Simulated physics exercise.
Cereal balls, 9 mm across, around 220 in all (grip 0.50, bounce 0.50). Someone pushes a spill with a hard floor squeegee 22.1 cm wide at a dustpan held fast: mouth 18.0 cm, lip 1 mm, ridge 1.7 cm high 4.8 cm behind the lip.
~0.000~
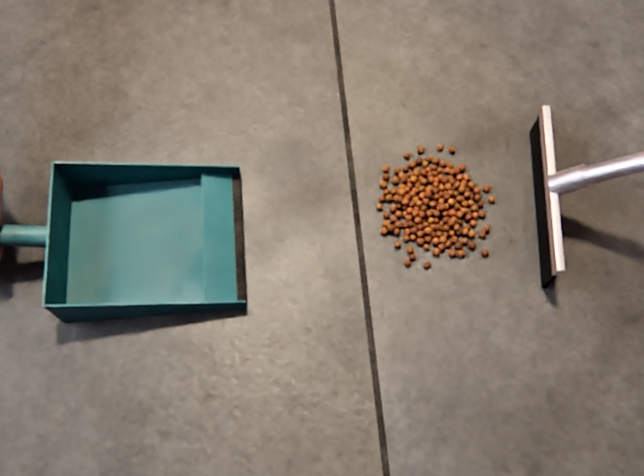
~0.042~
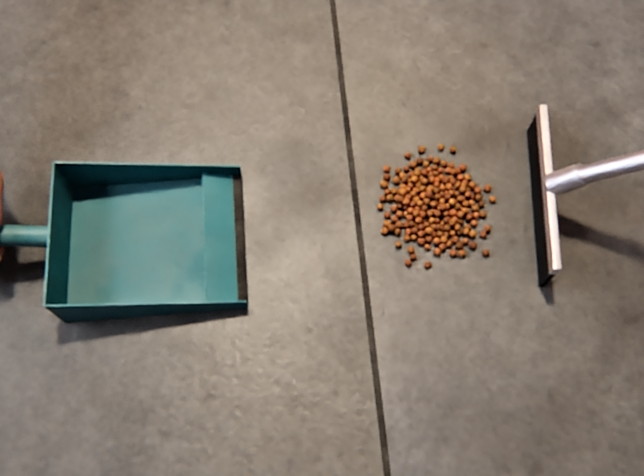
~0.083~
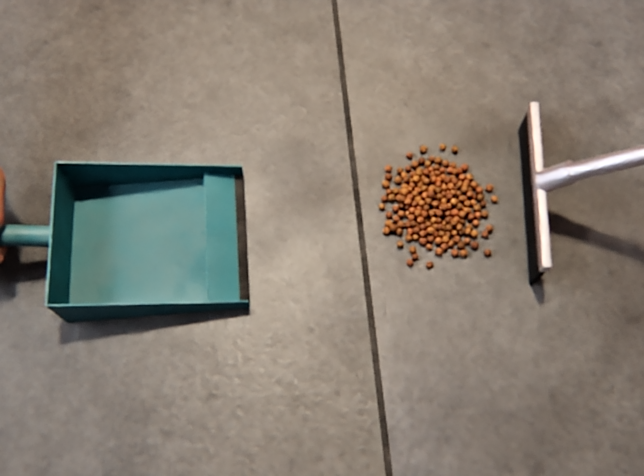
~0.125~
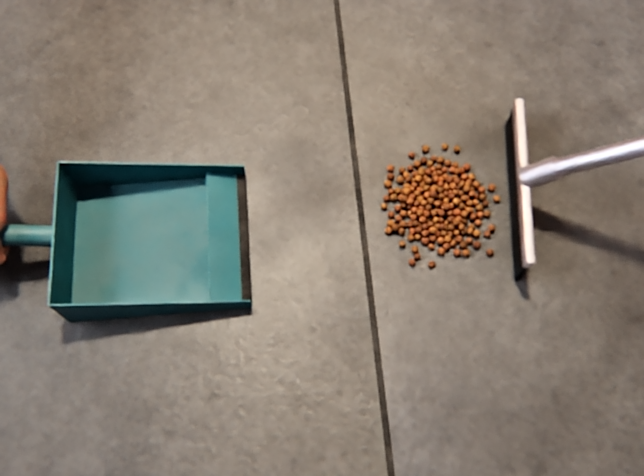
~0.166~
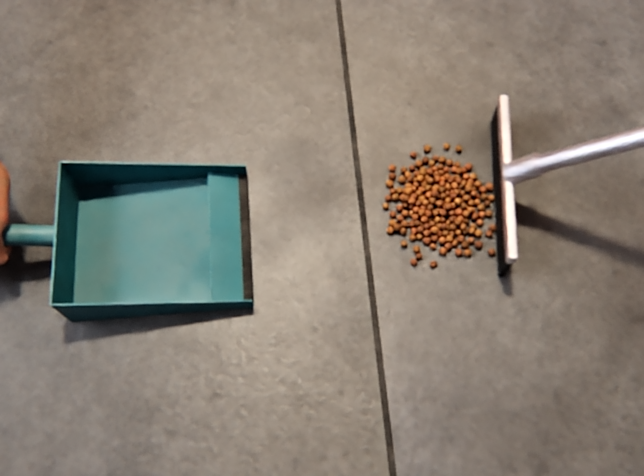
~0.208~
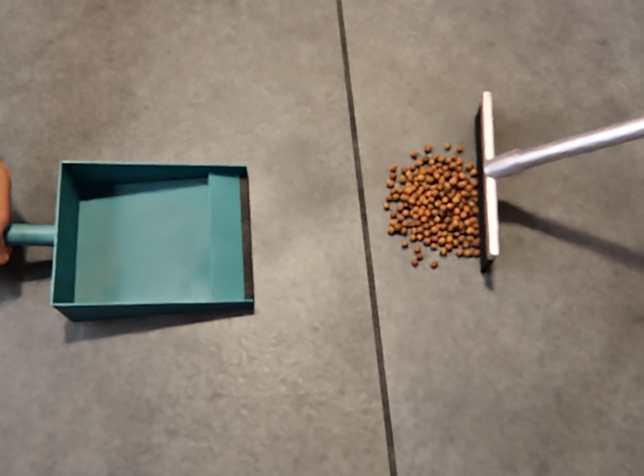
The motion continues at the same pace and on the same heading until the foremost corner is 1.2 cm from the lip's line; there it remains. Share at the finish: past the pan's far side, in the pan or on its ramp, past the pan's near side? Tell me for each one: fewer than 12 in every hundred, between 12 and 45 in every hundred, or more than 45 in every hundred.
In order: Past the pan's far side: A high share; in the pan or on its ramp: A medium share; past the pan's near side: A low share.
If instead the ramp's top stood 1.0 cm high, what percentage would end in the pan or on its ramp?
That change would give about 25 per cent.
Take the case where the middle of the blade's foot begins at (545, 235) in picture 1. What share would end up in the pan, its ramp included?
Close to 25 in a hundred.
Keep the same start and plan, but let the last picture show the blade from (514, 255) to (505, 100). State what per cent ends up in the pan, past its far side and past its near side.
The pan gets 10, the far side 55 and the near side 0.
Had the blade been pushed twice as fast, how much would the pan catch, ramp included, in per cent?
It would be near 30 per cent.
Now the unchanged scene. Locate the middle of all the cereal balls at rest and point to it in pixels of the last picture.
After settling, the middle sits near (241, 177).
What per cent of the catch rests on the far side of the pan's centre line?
Some 90 per cent.
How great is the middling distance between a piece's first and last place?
Somewhere around 28 centimetres.
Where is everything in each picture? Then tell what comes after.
In the first picture, blade from (558, 271) to (544, 113), moved 0.0 cm, 0 of the pieces shifted so far; middle of the pieces at (435, 204); pan at (141, 247).
In the second picture, blade from (554, 270) to (541, 112), moved 0.5 cm, 0 of the pieces shifted so far; middle of the pieces at (435, 204).
In the third picture, blade from (544, 267) to (532, 110), moved 1.9 cm, 0 of the pieces shifted so far; middle of the pieces at (437, 203).
In the fourth picture, blade from (528, 263) to (517, 106), moved 4.0 cm, 0 of the pieces shifted so far; middle of the pieces at (439, 203).
In the fifth picture, blade from (511, 259) to (502, 103), moved 6.2 cm, 2 of the pieces shifted so far; middle of the pieces at (441, 203).
In the sixth picture, blade from (492, 255) to (485, 99), moved 8.5 cm, 71 of the pieces shifted so far; middle of the pieces at (440, 203); pan at (148, 246). Its pace works out near 0.54 m/s, heading 18 degrees away from the viewer's side.
Then, at 0.47 s, middle of the blade 16 cm from the lip; 0 % over the lip, far side 25 %, near side 0 %.
After 0.64 s, middle of the blade 8 cm from the lip; 0 % over the lip, far side 40 %, near side 0 %.
Then, at 0.94 s, middle of the blade 3 cm from the lip; 20 % over the lip, far side 50 %, near side 0 %.
At rest (1.3 s), far side 50 %, pan 20 %, near side 0 %, in front of the lip or behind the blade 30 %.
